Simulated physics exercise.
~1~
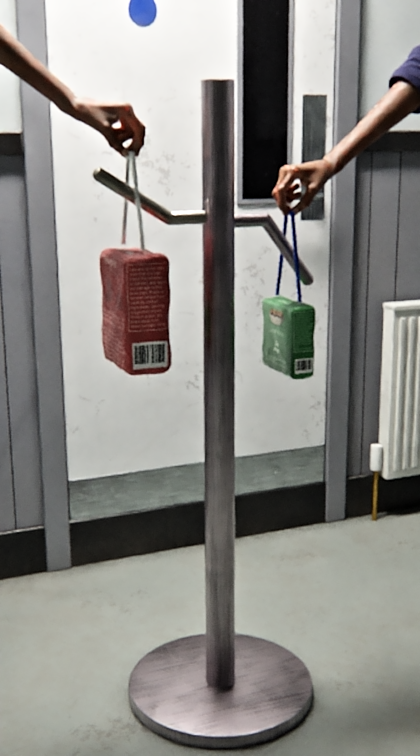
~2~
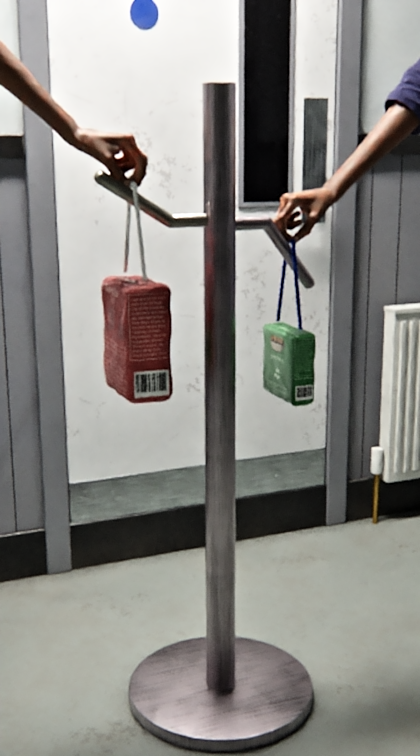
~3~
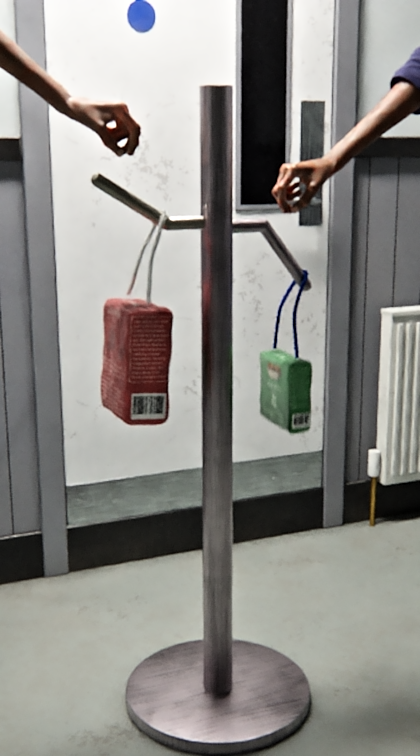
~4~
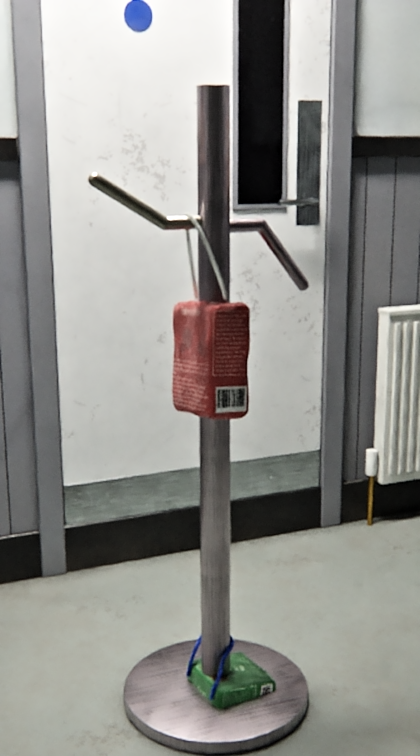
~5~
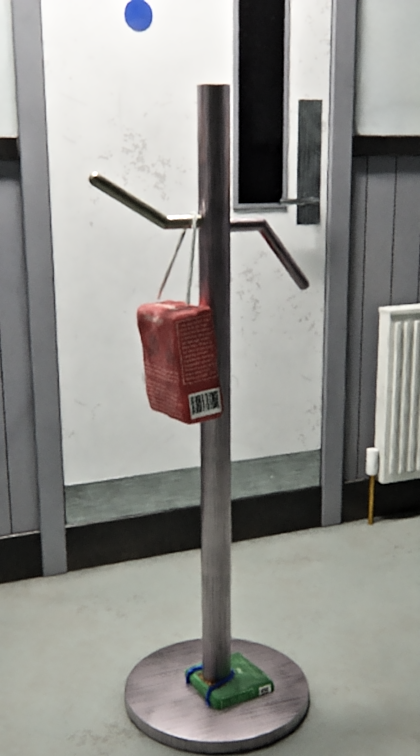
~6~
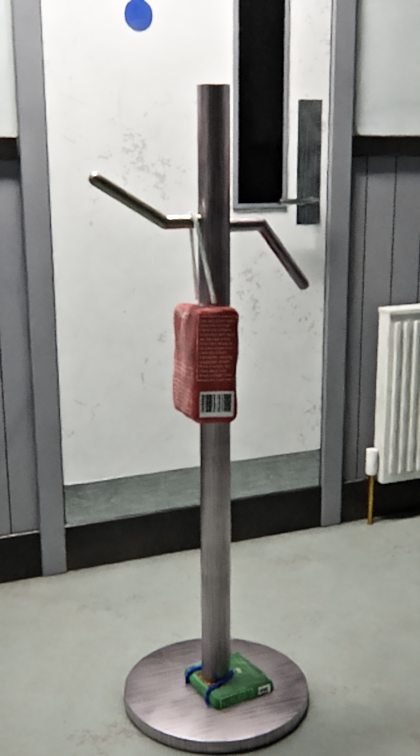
Two hands lowered a red bag and a green pouch by their loops onto the bent pegs of a metal post and let go. The green one slipped off and dropped to the base, while the red bag slid inward and swung, still hanging.
